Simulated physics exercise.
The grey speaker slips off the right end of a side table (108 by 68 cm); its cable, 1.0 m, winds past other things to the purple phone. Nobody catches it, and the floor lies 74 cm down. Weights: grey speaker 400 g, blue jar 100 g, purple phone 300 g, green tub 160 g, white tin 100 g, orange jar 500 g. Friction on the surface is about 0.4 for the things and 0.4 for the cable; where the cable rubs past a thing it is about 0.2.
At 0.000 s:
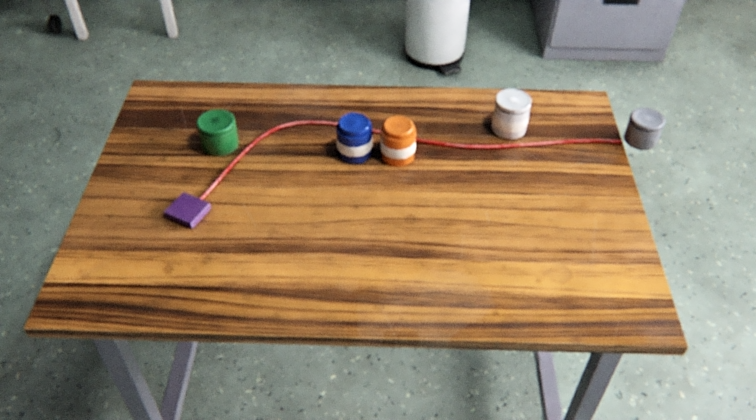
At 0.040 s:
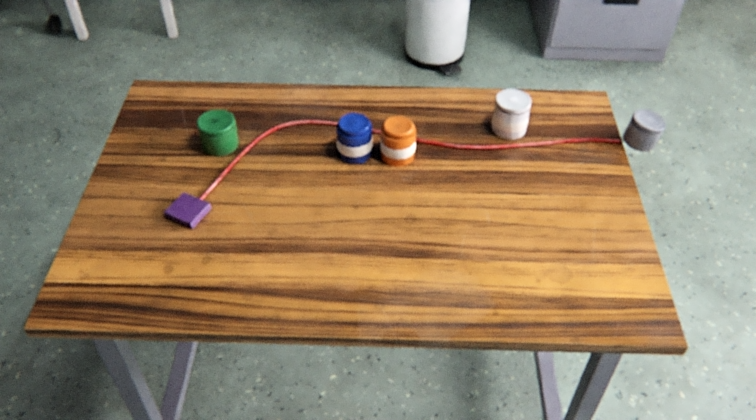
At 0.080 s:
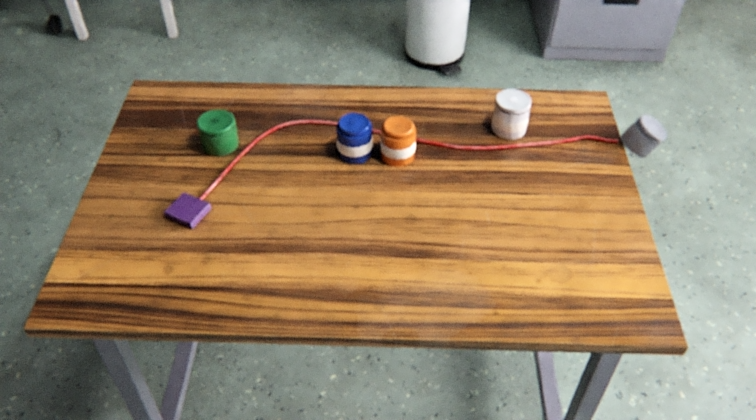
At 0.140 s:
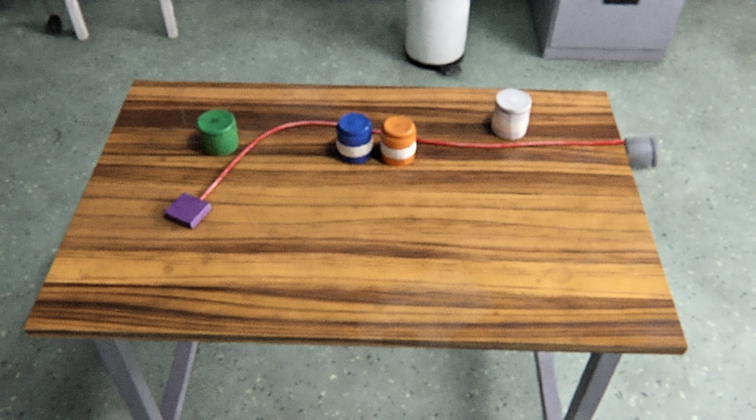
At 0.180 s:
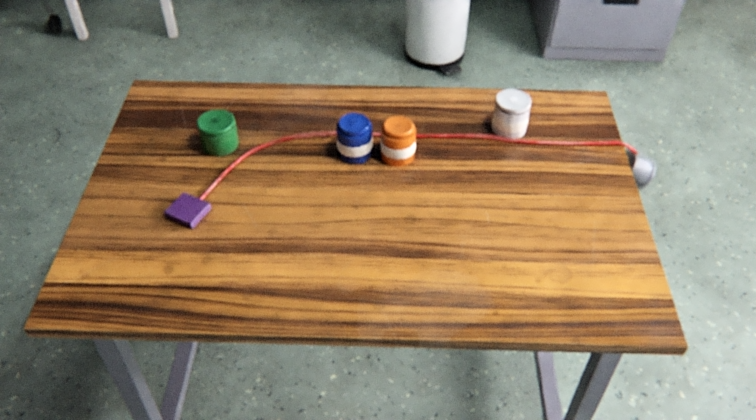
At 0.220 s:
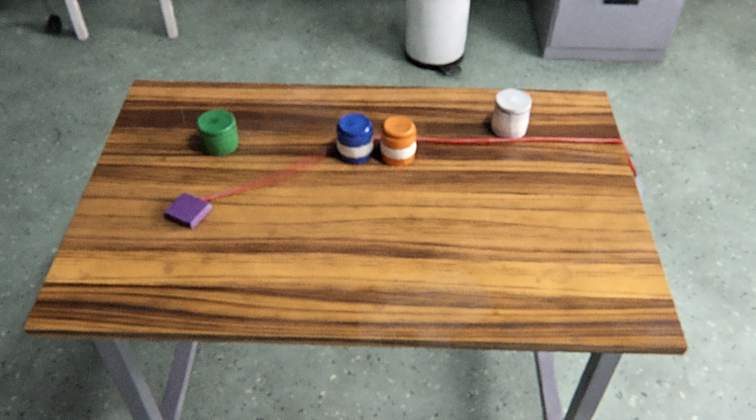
A grey cylinder tied to a red cord tipped over the table's right edge and dropped out of sight, pulling the cord straighter behind the blue and orange jars while the purple block stayed put.
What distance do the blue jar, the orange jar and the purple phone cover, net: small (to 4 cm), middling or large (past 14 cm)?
The blue jar reaches the top band, the orange jar hardly moves, the purple phone travels a long way.
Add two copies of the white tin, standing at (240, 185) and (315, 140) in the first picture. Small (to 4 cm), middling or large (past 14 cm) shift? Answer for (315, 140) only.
There: Large.
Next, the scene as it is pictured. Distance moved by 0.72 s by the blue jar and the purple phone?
About: Blue jar 20 cm, purple phone 25 cm.
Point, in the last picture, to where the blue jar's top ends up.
Around (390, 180).
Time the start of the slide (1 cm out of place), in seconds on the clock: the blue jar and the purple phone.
Blue jar 0.24 s, purple phone 0.26 s.
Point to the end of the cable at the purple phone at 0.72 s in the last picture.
Near (322, 166).
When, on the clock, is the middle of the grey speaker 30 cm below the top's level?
That is: 0.55 s.
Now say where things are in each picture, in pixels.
In the first frame, blue jar (354, 122); orange jar (399, 125); purple phone (187, 207); cable runs through (575, 141) (485, 147) (300, 123) (232, 165).
In the second frame, grey speaker (648, 119); cable runs through (574, 141) (232, 165).
In the third frame, grey speaker (644, 136); cable runs through (573, 140) (232, 165).
In the fourth frame, grey speaker (640, 153); cable runs through (578, 143) (232, 165).
In the fifth frame, grey speaker (634, 170); cable runs through (597, 144) (233, 165).
In the sixth frame, blue jar (355, 123); orange jar (399, 125); purple phone (187, 207); cable runs through (621, 142) (429, 140) (257, 184).
After 0.5 s, the cable's tail end at (271, 192); blue jar 17 cm off its start, purple phone 13 cm off its start, grey speaker over the edge.
After 0.7 s, the cable's tail end at (322, 166); purple phone 24 cm off its start, blue jar 18 cm off its start, grey speaker over the edge.
After 1.0 s, the cable's tail end at (364, 151); purple phone 34 cm off its start at (349, 152), blue jar 18 cm off its start at (390, 180), grey speaker over the edge.
After 1.2 s, the cable's tail end at (387, 146); purple phone 39 cm off its start, blue jar 18 cm off its start, orange jar 1 cm off its start.
After 2.4 s, the cable's tail end at (392, 145); purple phone 40 cm off its start at (376, 139), blue jar 18 cm off its start at (390, 180), orange jar 2 cm off its start at (407, 127), grey speaker over the edge.
